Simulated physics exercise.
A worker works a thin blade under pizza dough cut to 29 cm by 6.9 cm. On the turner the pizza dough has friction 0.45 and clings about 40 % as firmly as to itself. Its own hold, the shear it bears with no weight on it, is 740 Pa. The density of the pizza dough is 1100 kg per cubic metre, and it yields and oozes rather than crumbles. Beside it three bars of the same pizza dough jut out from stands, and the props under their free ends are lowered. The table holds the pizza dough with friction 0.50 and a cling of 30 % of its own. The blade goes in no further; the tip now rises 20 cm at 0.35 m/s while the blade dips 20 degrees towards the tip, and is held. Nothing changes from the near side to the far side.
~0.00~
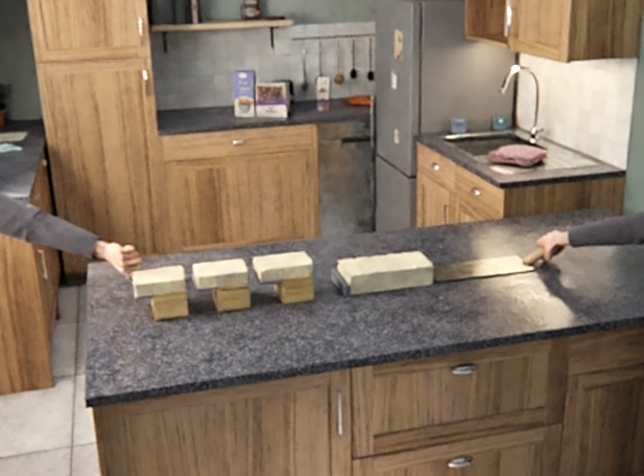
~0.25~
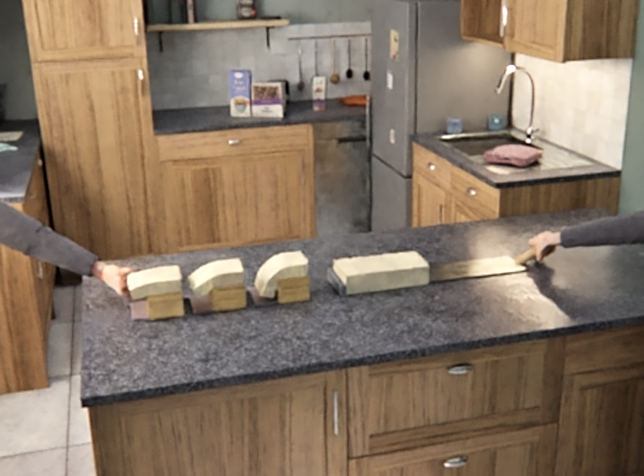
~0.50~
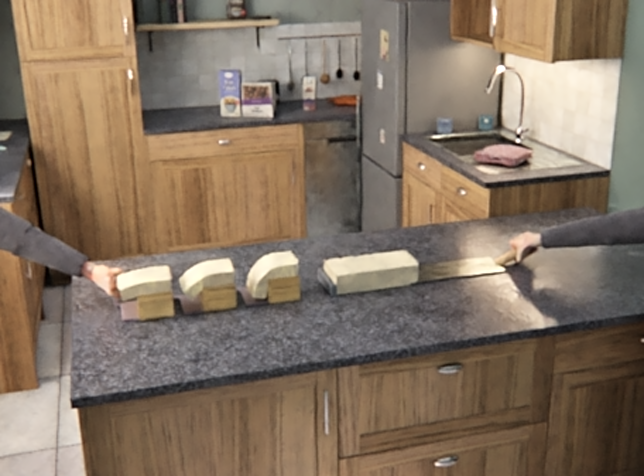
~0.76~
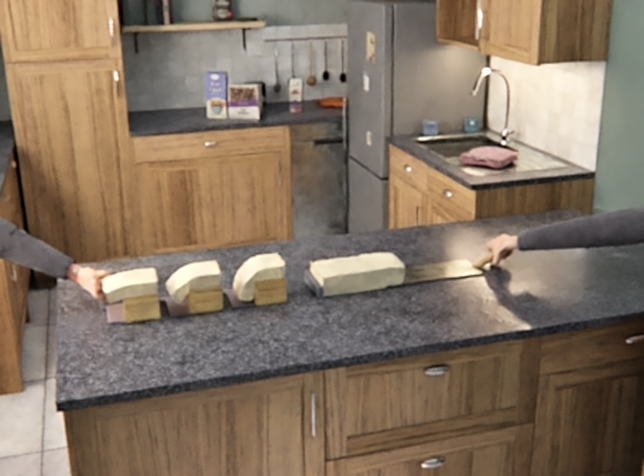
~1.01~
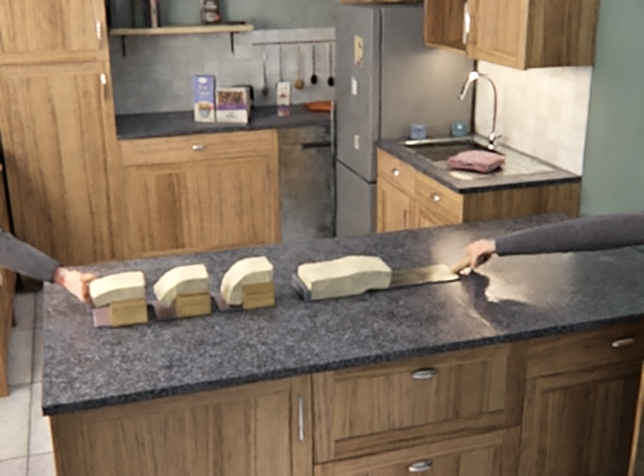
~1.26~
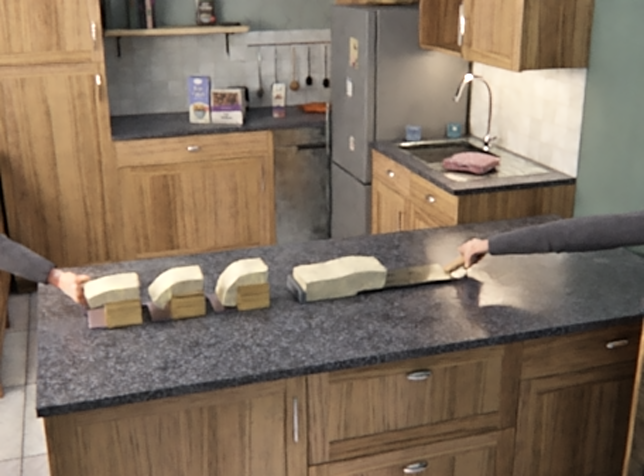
Three pale dough bars sagging at their free ends on a dark kitchen counter as a hand slides a thin blade under a larger slab.
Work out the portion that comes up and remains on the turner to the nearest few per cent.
The portion that comes up and remains on the turner is near 0 %.
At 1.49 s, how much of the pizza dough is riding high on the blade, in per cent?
About 14 %.
After 1.49 s, the tip is 8.3 cm up.
After 1.76 s, the tip is 18 cm up.
After 2.03 s, the tip is 20 cm up and 0 % is riding high on the blade.
After 2.29 s, the tip is 20 cm up and 0 % is riding high on the blade.
After 2.50 s, the tip is 20 cm up and 0 % is riding high on the blade.
